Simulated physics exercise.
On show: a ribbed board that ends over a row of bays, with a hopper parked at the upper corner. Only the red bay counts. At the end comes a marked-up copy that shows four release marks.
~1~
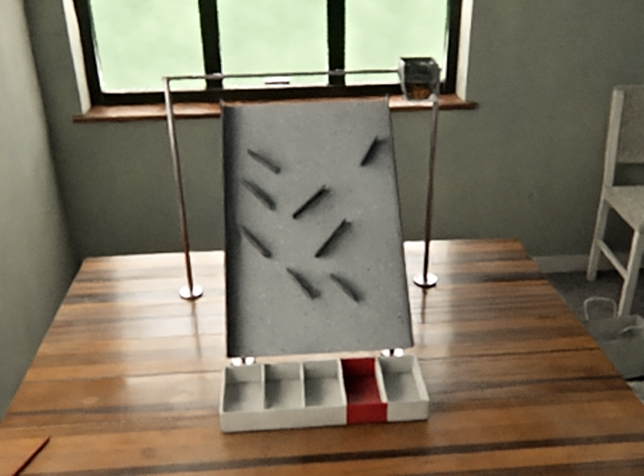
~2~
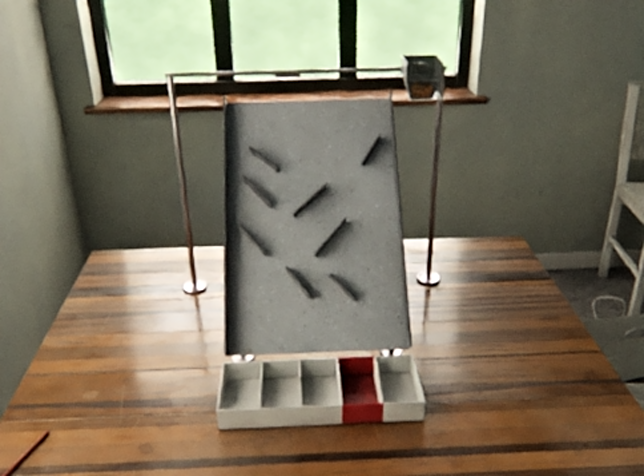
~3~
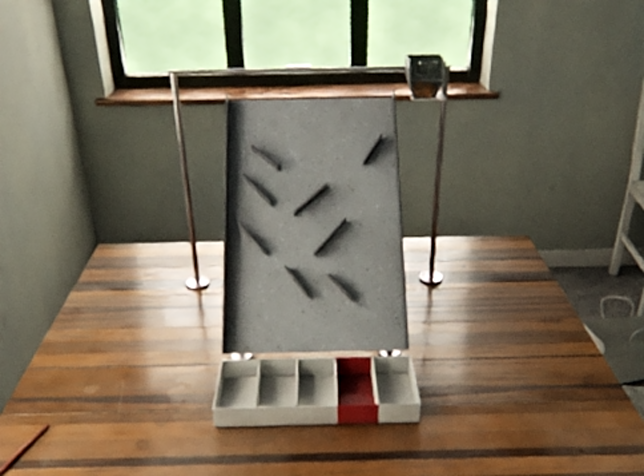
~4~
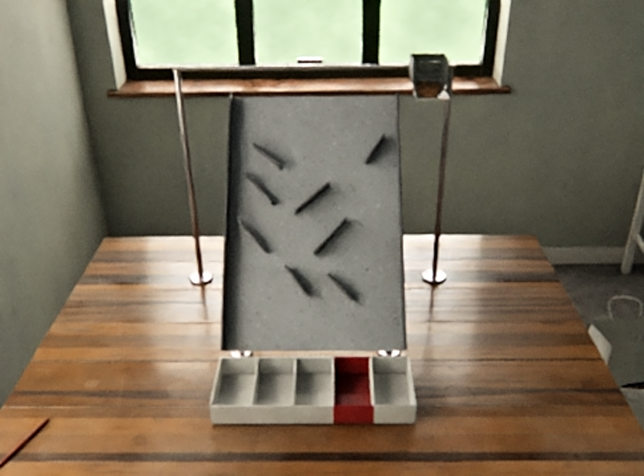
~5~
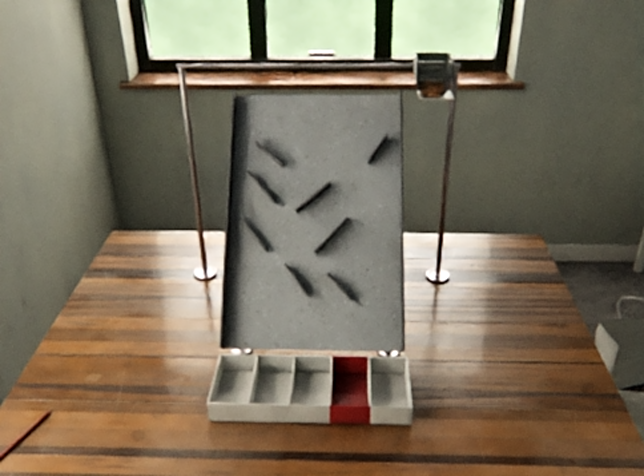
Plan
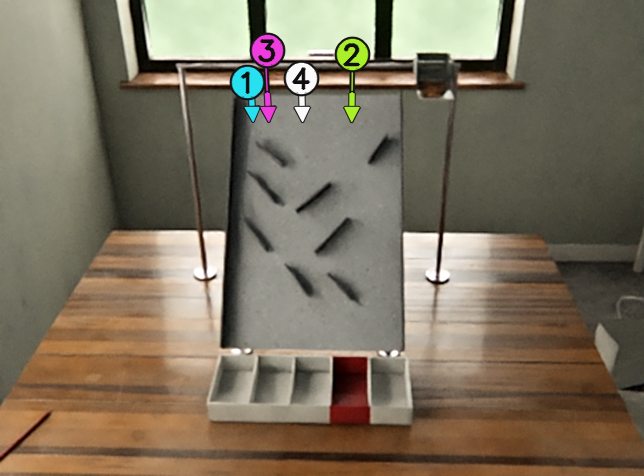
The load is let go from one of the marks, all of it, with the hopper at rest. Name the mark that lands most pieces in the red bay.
It is 2.
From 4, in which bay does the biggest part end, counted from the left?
The second.
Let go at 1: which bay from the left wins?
It is the first one.
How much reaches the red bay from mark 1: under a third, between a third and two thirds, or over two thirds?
Mark 1 gives under a third.
On the marked copy, mark 1 meets the board at (252, 116); mark 2 meets the board at (351, 116); mark 3 meets the board at (268, 116); mark 4 meets the board at (302, 116).
With 1, a small share in the red bay, the bulk in other bays, only a few held on the board.
With 2, close to a third in the red bay, close to two thirds in other bays.
With 3, a small share in the red bay, all but a few in other bays.
With 4, a small share in the red bay, all but a few in other bays.
